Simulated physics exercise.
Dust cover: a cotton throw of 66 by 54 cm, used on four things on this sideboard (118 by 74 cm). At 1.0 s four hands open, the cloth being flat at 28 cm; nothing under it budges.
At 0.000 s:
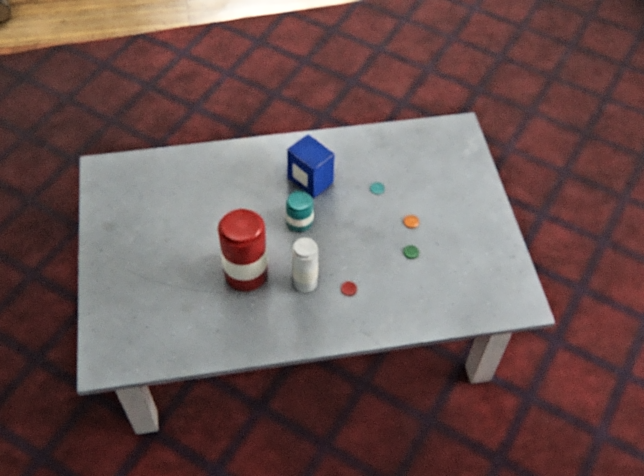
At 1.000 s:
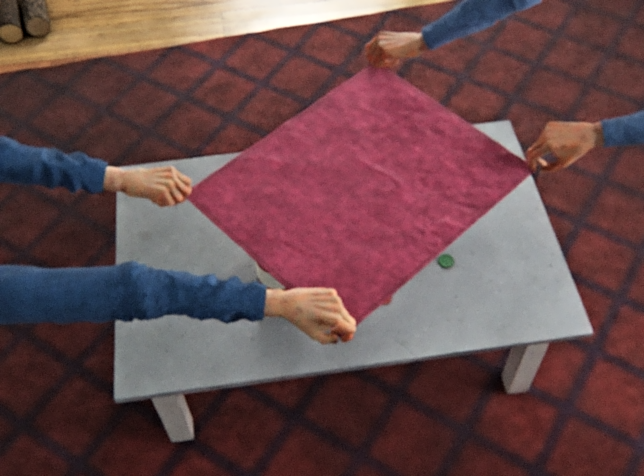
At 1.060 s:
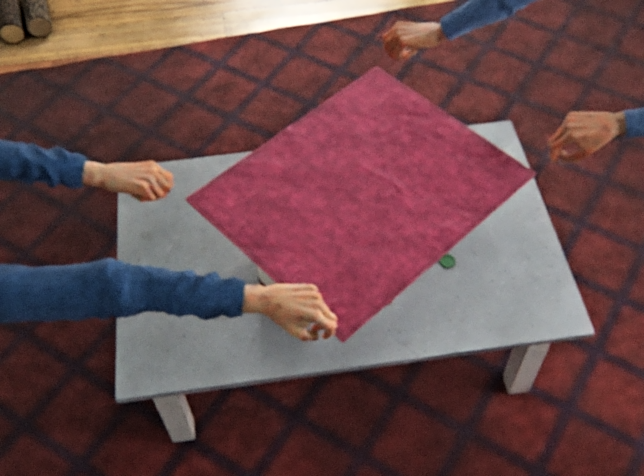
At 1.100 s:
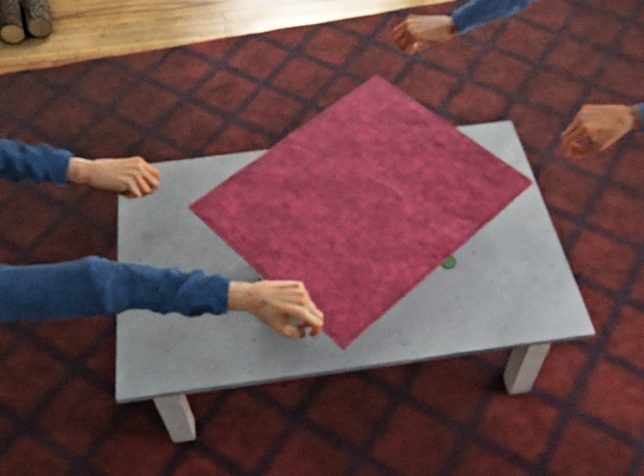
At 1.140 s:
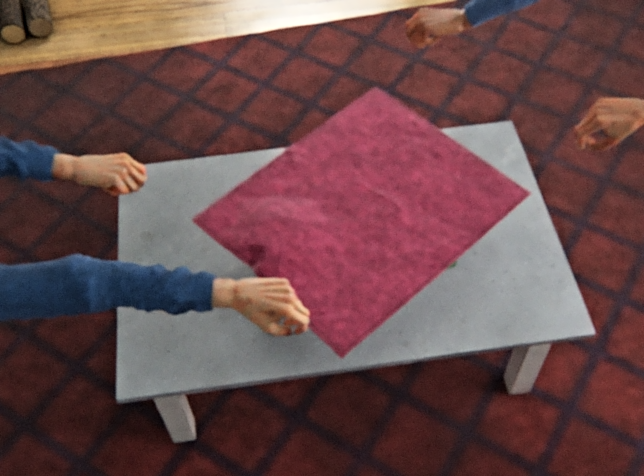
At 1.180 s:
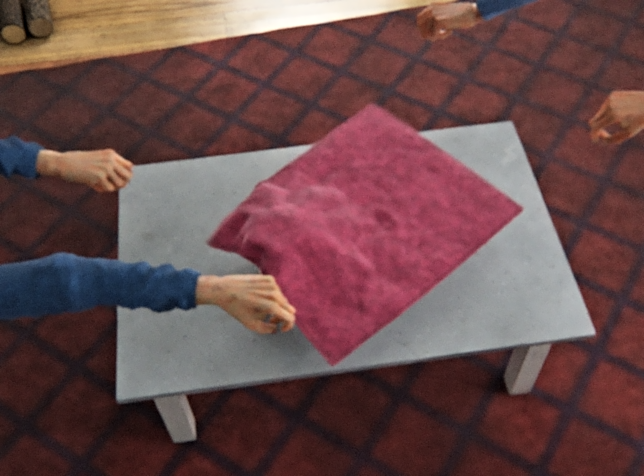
A grey table stands on a dark red, diamond-patterned carpet, seen from above at an angle. A red jar with a pale band, a white jar, a small teal bottle and a blue carton stand left of centre, with small coloured discs to their right. The view shifts slightly, four hands spread and release a crimson cloth above them, and it sinks, its left side crumpling over the objects as the hands draw back.
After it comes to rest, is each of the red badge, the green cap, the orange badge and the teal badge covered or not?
In order: The red badge gets covered; the green cap vanishes under it; the orange badge ends under the cloth; the teal badge gets covered.
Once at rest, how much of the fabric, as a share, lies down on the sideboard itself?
Share on top, approx.: 25 %.
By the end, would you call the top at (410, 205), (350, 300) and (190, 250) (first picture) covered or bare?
Draped over, draped over, left clear - in the order asked.
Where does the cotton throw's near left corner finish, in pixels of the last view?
(313, 349) or thereabouts.
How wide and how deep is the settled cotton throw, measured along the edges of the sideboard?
Width about 68 centimetres, depth about 64 centimetres.
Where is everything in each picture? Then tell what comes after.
In the first frame, red badge (349, 288); green cap (411, 251); orange badge (412, 221); teal badge (378, 188); teal bottle (299, 200), 9 cm tall; red jar (241, 224), 21 cm tall; blue carton (311, 151), 13 cm tall; white jar (305, 246), 16 cm tall.
In the second frame, cotton throw corners (342, 339) (182, 195) (376, 62) (537, 169); highest point 28 cm, lowest 28 cm.
In the third frame, cotton throw corners (343, 343) (185, 200); highest point 26 cm, lowest 26 cm.
In the fourth frame, cotton throw corners (343, 350) (187, 208); highest point 23 cm, lowest 23 cm.
In the fifth frame, cotton throw corners (342, 359) (192, 221); highest point 22 cm, lowest 18 cm.
In the sixth frame, cotton throw corners (333, 367) (208, 246) (373, 104) (524, 210); highest point 22 cm, lowest 12 cm.
At 1.4 s, 20 % of it is down, spanning 67 by 65 cm, above red badge, green cap, teal badge, orange badge.
At 1.5 s, 25 % of it is down, spanning 71 by 64 cm, above red badge, green cap, teal badge, orange badge.
At 1.7 s, 25 % of it is down, spanning 67 by 63 cm, above red badge, green cap, teal badge, orange badge.
At 1.9 s, 25 % of it is down, spanning 69 by 63 cm, above red badge, green cap, teal badge, orange badge.
At 2.7 s, 25 % of it is down, spanning 67 by 63 cm, above red badge, green cap, teal badge, orange badge.
